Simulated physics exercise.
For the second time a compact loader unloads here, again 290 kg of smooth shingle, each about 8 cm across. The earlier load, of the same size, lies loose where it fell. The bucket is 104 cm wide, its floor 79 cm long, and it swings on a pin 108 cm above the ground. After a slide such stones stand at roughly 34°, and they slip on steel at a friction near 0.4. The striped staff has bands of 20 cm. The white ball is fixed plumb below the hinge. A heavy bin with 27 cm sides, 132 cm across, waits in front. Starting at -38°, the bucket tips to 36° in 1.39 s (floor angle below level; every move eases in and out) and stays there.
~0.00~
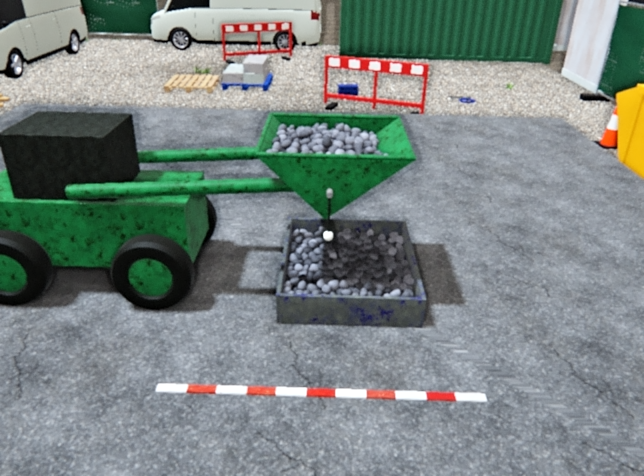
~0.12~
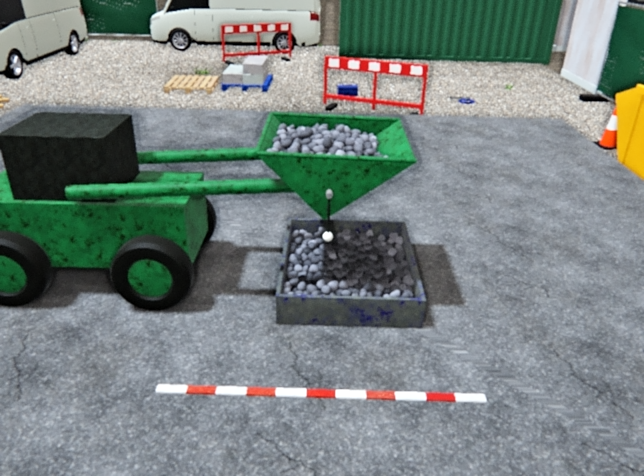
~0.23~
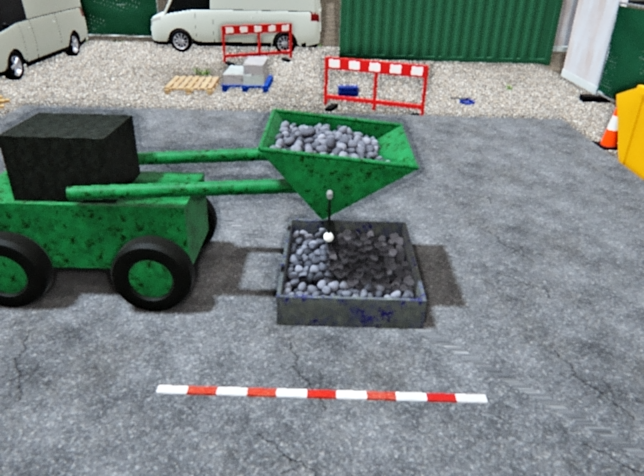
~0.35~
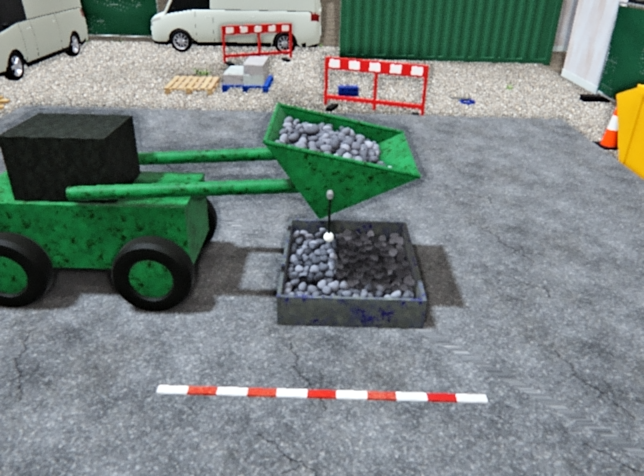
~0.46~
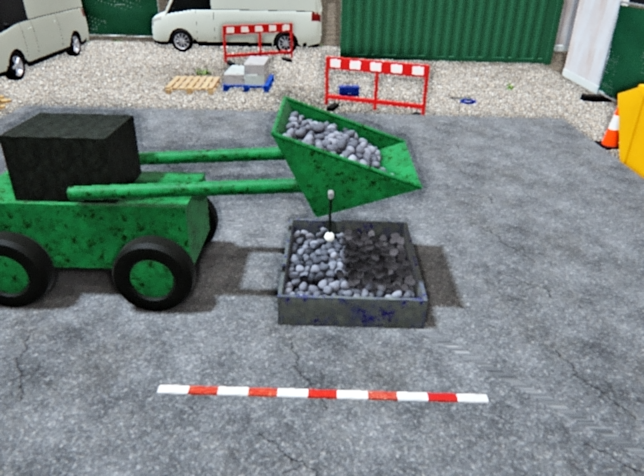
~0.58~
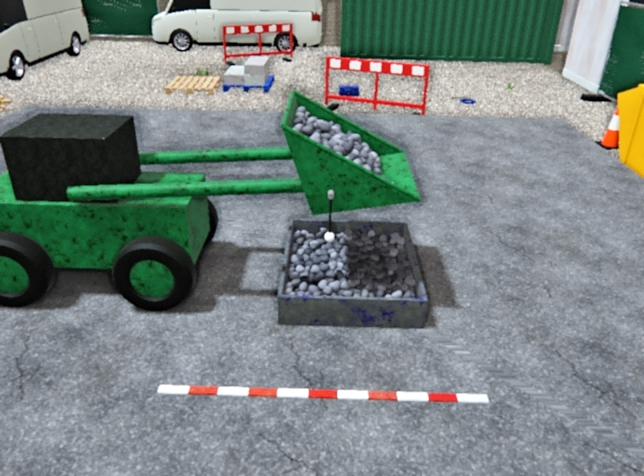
A green loader's raised bucket of smooth grey stones slowly tilting forward to the right above a bin partly filled with stones.
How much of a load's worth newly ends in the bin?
Close to 33 parts in a hundred.
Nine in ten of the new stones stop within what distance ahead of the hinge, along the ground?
Roughly 160 cm ahead of it.
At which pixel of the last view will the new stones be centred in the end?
Around (439, 275).
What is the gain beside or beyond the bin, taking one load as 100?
Near 65 parts in a hundred.
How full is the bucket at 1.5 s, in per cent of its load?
Roughly 45 per cent is still inside.
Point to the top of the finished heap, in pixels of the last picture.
Around (399, 252).
After 1.0 s the floor is at 24°; in per cent of one load, 99 in the bucket, 101 in the bin; the foremost stones are at (406, 266).
After 1.5 s the floor is at 36°; in per cent of one load, 43 in the bucket, 141 in the bin, 17 beside or beyond the bin; the foremost stones are at (457, 285).
After 1.8 s the floor is at 36°; in per cent of one load, 5 in the bucket, 142 in the bin, 52 beside or beyond the bin; the foremost stones are at (509, 286).
After 4.4 s the floor is at 36°; in per cent of one load, 0 in the bucket, 133 in the bin, 67 beside or beyond the bin; the foremost stones are at (572, 271). Net gain in the bin, 33.
